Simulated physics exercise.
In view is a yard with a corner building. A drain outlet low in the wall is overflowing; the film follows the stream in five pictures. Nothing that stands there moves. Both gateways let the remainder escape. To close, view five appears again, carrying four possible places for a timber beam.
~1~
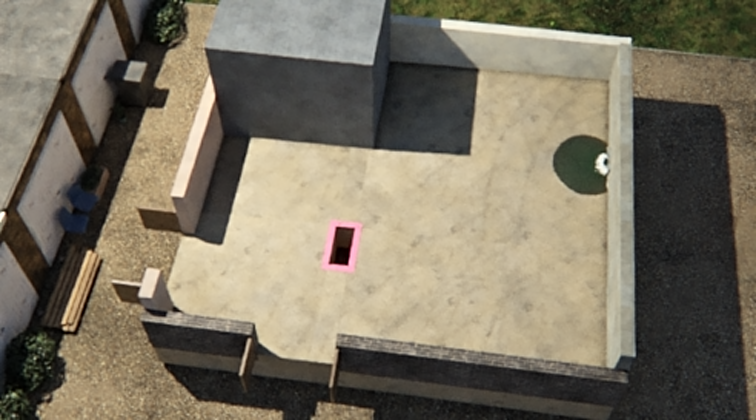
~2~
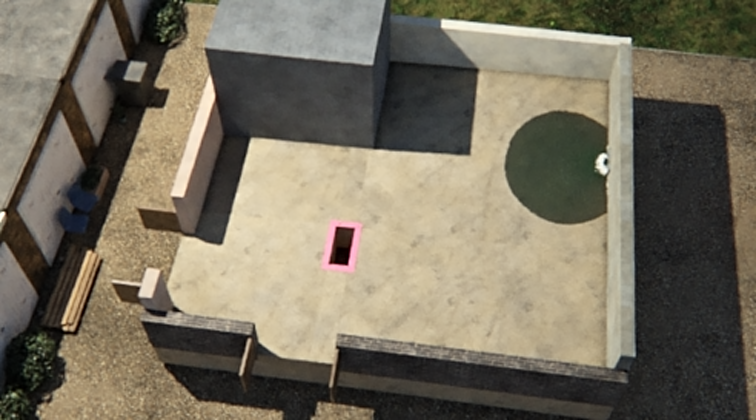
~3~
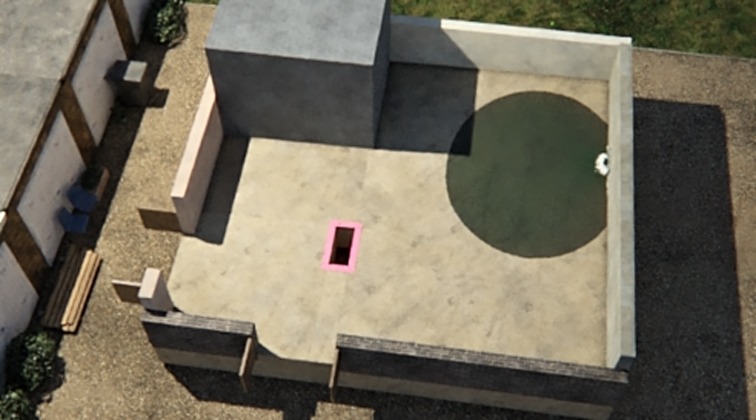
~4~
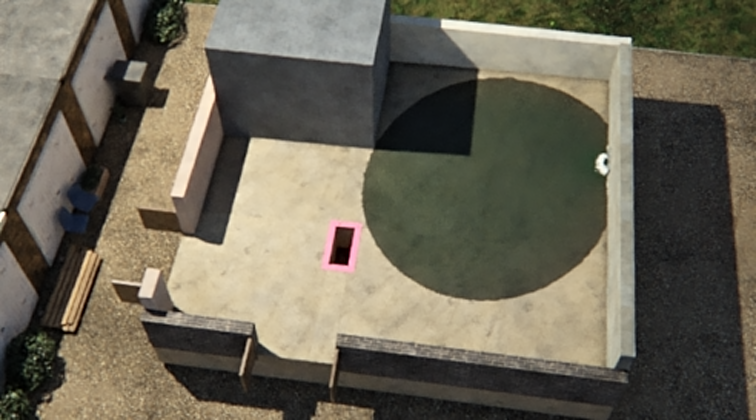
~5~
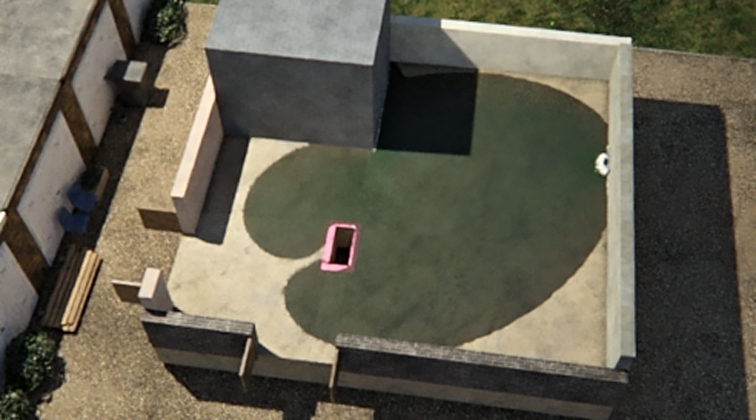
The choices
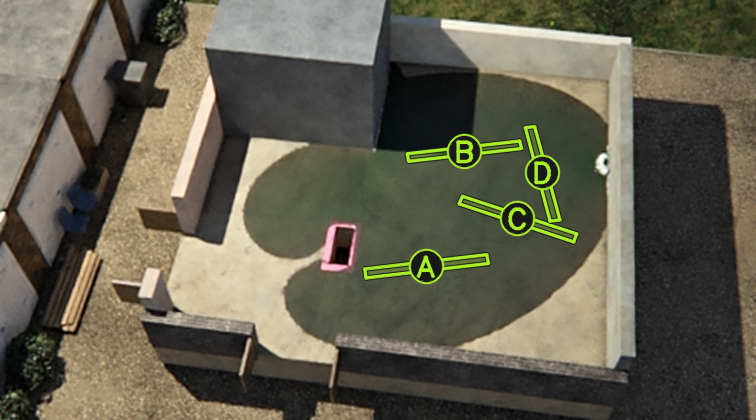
Dark green water spread in a widening round pool from a small white outlet on the right wall of a walled yard, passed the corner building, and curled around the pink-edged pit, reaching its rim.
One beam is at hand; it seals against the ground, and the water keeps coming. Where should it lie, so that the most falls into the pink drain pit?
Go for A.
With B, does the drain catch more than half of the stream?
No, it does not.
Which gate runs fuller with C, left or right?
More leaves on the left.
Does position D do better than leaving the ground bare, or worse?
Worse.
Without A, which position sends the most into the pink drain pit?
That would be B.
In lime, A from (365, 273) to (487, 259); B from (407, 157) to (520, 144); C from (460, 200) to (575, 237); D from (529, 127) to (555, 220).
With A, about 42 % of the stream goes into the pink drain pit, about 58 % out by the gates.
With B, about 31 % of the stream goes into the pink drain pit, about 69 % out by the gates.
With C, about 21 % of the stream goes into the pink drain pit, about 79 % out by the gates.
With D, about 21 % of the stream goes into the pink drain pit, about 79 % out by the gates.
